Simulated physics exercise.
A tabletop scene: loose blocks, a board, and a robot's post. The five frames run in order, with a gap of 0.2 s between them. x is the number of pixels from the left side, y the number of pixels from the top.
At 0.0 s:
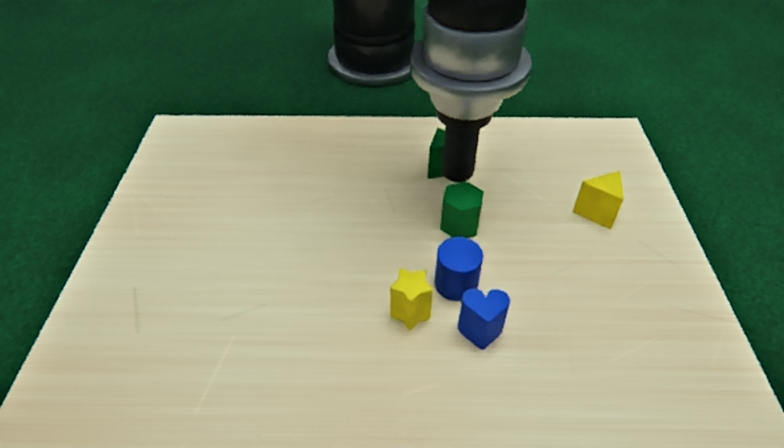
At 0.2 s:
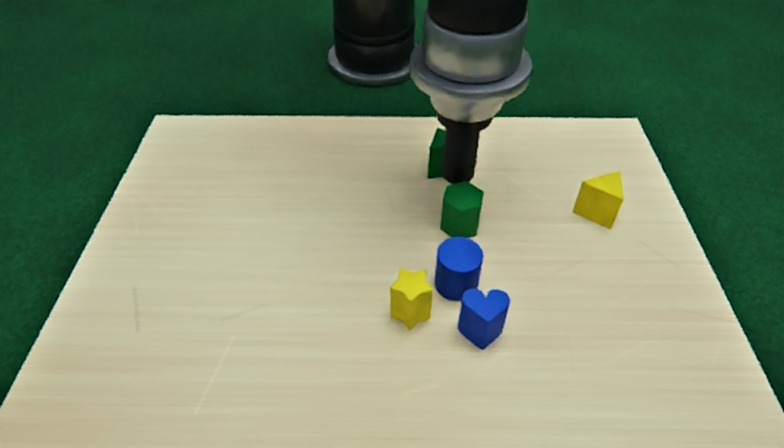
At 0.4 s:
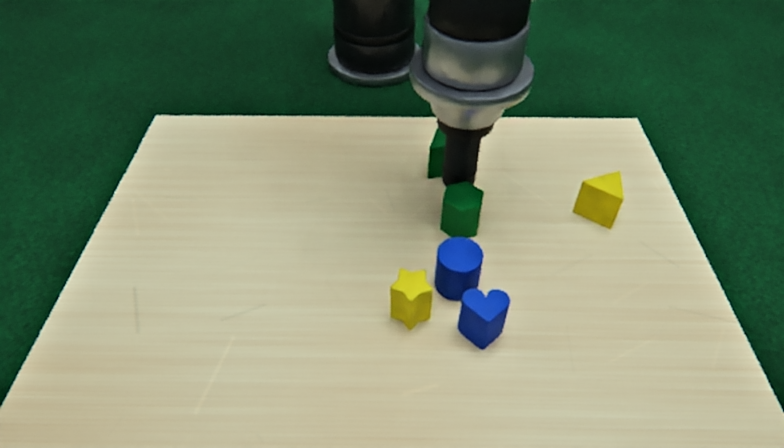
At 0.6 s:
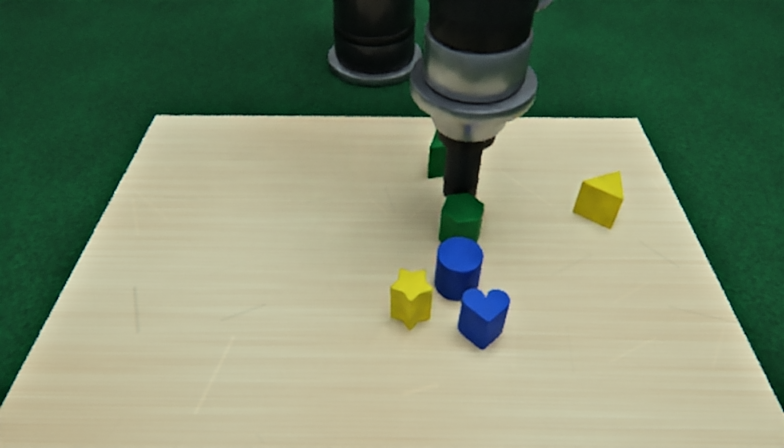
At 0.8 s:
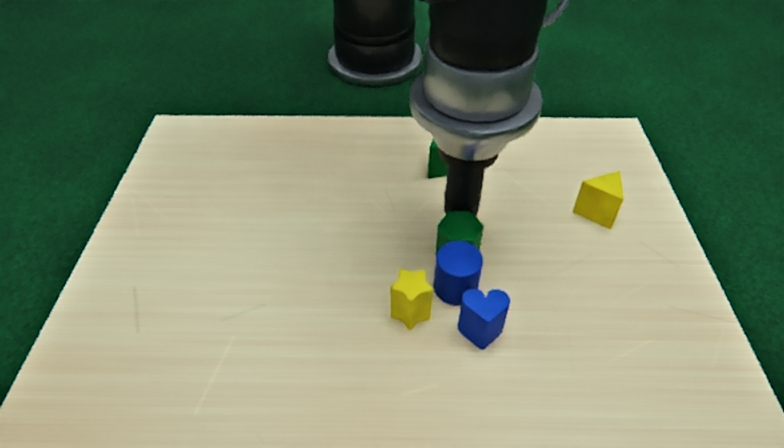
The robot's dark post stays nearly still above the pale tabletop, then moves toward the viewer and pushes the green hexagonal block up to the blue cylinder, while the blue heart, yellow star and yellow triangular block stay still.
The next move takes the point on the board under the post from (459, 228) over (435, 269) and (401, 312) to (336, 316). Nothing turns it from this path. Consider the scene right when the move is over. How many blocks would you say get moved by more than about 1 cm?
Blocks moved: Three or more.
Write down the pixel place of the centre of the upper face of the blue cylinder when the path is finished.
Just about (461, 346).
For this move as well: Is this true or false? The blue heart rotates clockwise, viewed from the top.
That claim is false.
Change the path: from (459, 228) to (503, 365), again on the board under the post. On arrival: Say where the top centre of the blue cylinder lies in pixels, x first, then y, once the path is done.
I'd expect the centre of its top face to be at (415, 348).
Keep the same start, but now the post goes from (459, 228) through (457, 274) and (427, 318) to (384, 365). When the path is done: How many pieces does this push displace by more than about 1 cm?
It's going to be three or more.
The first path, step by step. One third of the way, post at (436, 251); yellow star block at (405, 289), turned 30° clockwise; blue cylinder at (454, 308); green hexagon at (441, 270), turned 15° anticlockwise; blue heart at (495, 319), turned 70° anticlockwise.
Two thirds of the way, post at (401, 295); yellow star block at (381, 310), turned 95° clockwise; blue cylinder at (461, 346); green hexagon at (424, 315), turned 40° anticlockwise; blue heart at (499, 325), turned 100° anticlockwise.
At the end, post at (334, 299); yellow star block at (362, 319), turned 60° clockwise; blue cylinder at (461, 346); green hexagon at (423, 315), turned 45° anticlockwise; blue heart at (499, 325), turned 100° anticlockwise.
